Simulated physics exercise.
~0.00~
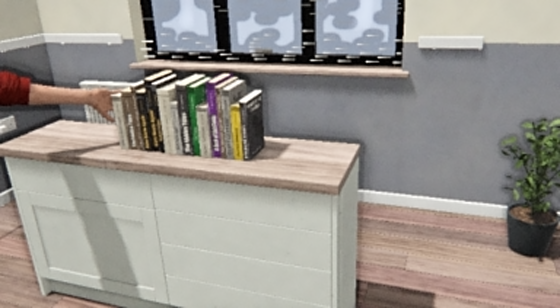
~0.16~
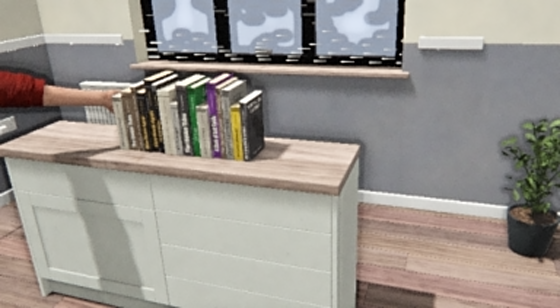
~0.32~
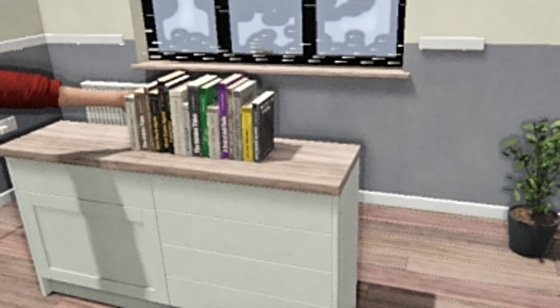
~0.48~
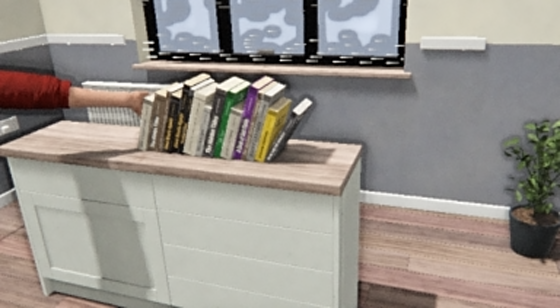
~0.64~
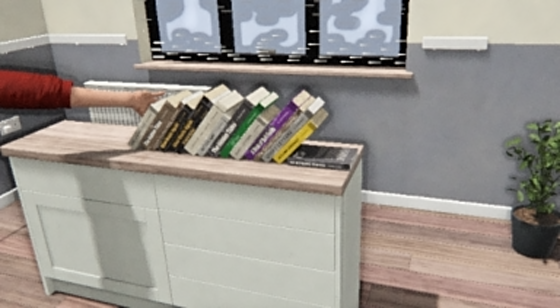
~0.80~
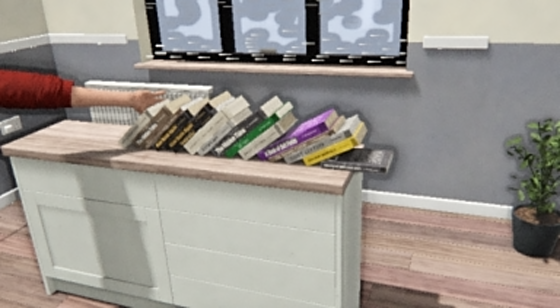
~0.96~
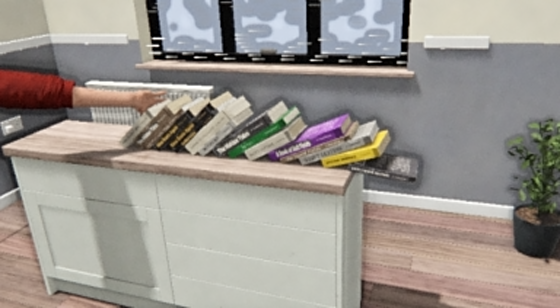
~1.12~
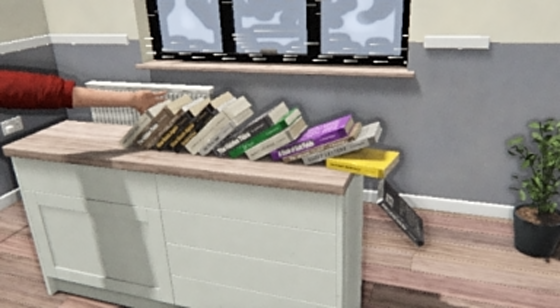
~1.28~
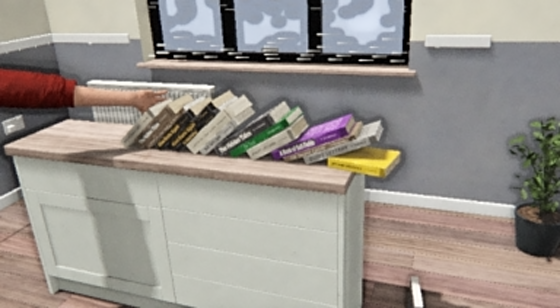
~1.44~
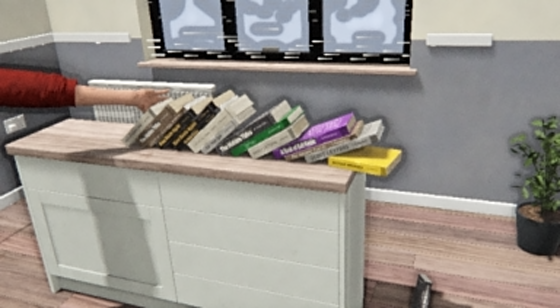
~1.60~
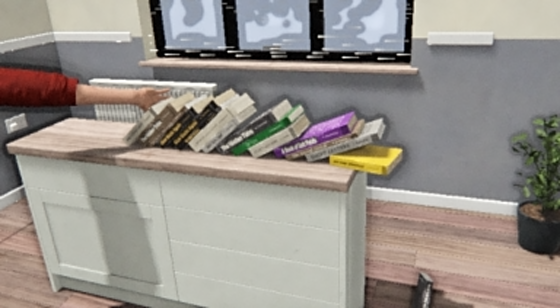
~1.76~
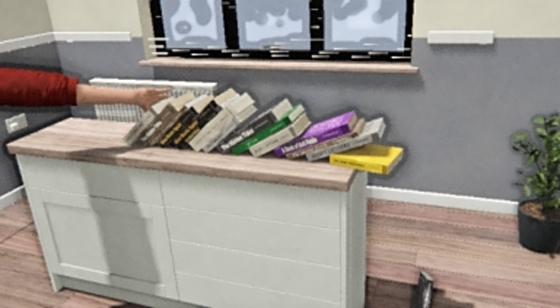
A row of upright books on a wooden worktop toppled to the right as a red-sleeved hand pushed from the left, and one dark book dropped to the floor, leaving the purple one leaning over on top and the yellow one jutting past the edge.
